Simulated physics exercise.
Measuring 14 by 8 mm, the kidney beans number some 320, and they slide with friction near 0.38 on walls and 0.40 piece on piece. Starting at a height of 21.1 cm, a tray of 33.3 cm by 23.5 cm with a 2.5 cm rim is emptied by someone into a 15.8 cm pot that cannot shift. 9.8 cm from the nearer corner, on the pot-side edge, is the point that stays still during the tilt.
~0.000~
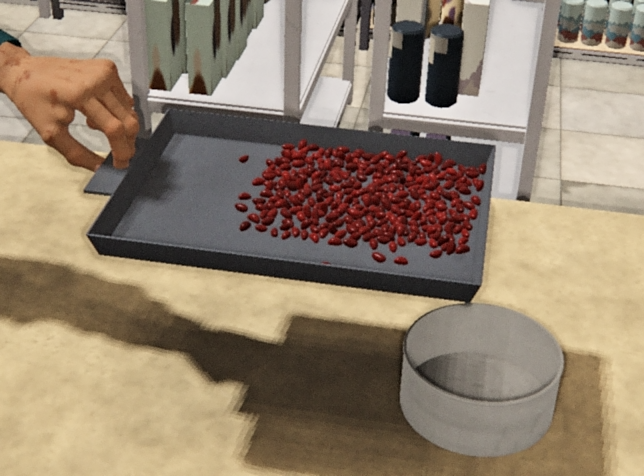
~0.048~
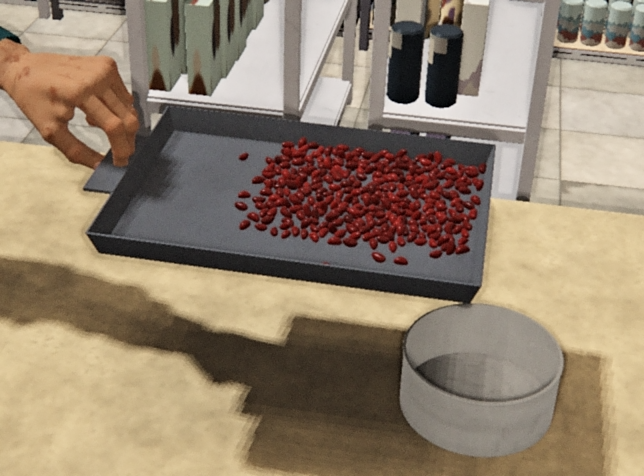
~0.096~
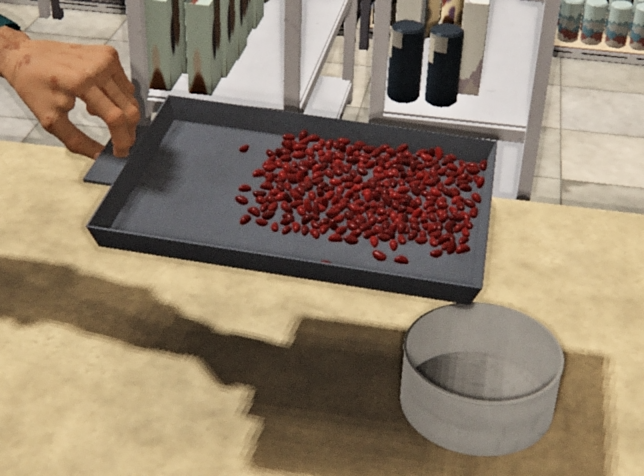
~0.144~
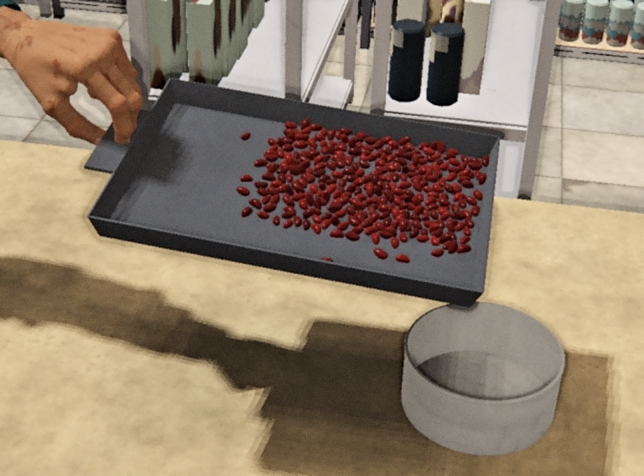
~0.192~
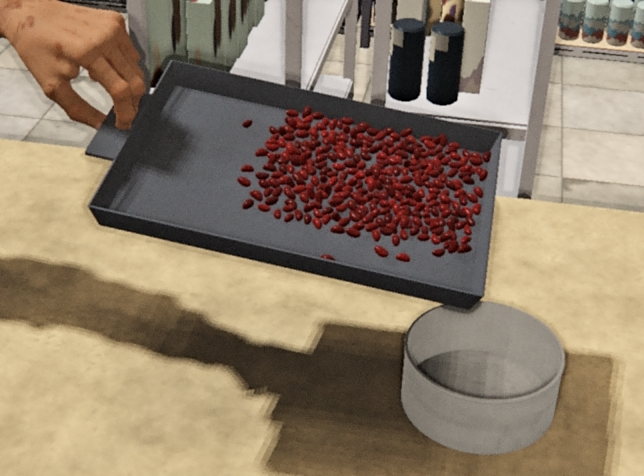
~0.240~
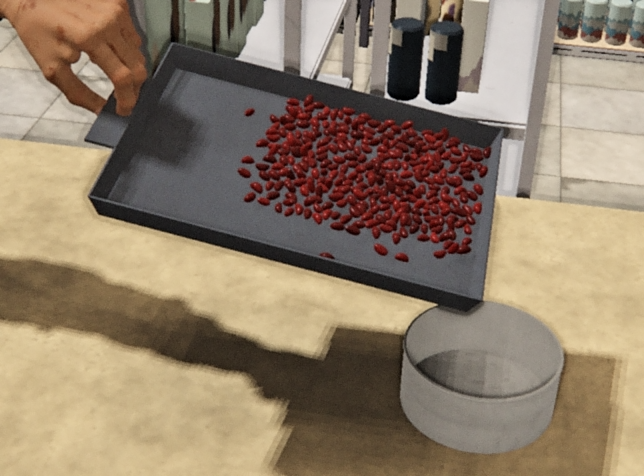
A hand held a dark tray of red beans at its left end, level at first, then gradually raised that end so the tray slanted down to the right, beside a round gray pot.
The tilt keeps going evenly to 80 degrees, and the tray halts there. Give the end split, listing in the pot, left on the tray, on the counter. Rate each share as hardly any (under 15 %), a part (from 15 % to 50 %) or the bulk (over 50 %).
Pot: Hardly any; tray: Hardly any; counter: The bulk.
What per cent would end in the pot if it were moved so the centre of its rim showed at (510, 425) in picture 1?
About 95 per cent.
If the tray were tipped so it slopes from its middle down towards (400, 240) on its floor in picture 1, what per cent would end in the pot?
My guess is roughly 40 percent.
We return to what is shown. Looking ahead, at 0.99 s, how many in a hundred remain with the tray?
About 80 per cent.
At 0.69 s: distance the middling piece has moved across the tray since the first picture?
Roughly 8 cm.
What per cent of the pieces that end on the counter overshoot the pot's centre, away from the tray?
Some 50 per cent.
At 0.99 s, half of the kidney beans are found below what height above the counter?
Roughly 20 cm.
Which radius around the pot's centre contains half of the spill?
That comes to near 16 cm.
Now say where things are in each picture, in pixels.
The first picture shows tray tilt 0 degrees, front corners at (98, 231) and (473, 278); middle of the pieces at (366, 198); pot at (483, 350).
The second picture shows tray tilt 1 degrees, front corners at (97, 229) and (473, 279); middle of the pieces at (365, 197).
The third picture shows tray tilt 3 degrees, front corners at (98, 223) and (473, 281); middle of the pieces at (366, 193).
The fourth picture shows tray tilt 6 degrees, front corners at (99, 213) and (475, 285), lowest corner right front; middle of the pieces at (368, 187).
The fifth picture shows tray tilt 9 degrees, front corners at (100, 202) and (475, 288), lowest corner right front; middle of the pieces at (369, 181).
The sixth picture shows tray tilt 13 degrees, front corners at (100, 193) and (474, 291), lowest corner right front; middle of the pieces at (370, 175); pot at (483, 347). Its pace works out near 70 degrees a second.
After 0.69 s, tilt 45 degrees; the tray holds 100 %, the pot 0 %.
After 0.99 s, tilt 67 degrees; the tray holds 80 %, the pot 0 %.
Then, at 1.39 s, tilt 80 degrees; the tray holds 20 %, the pot 5 %.
By 2.9 s all is still; pot 5 %, tray 0 %, counter 90 %.
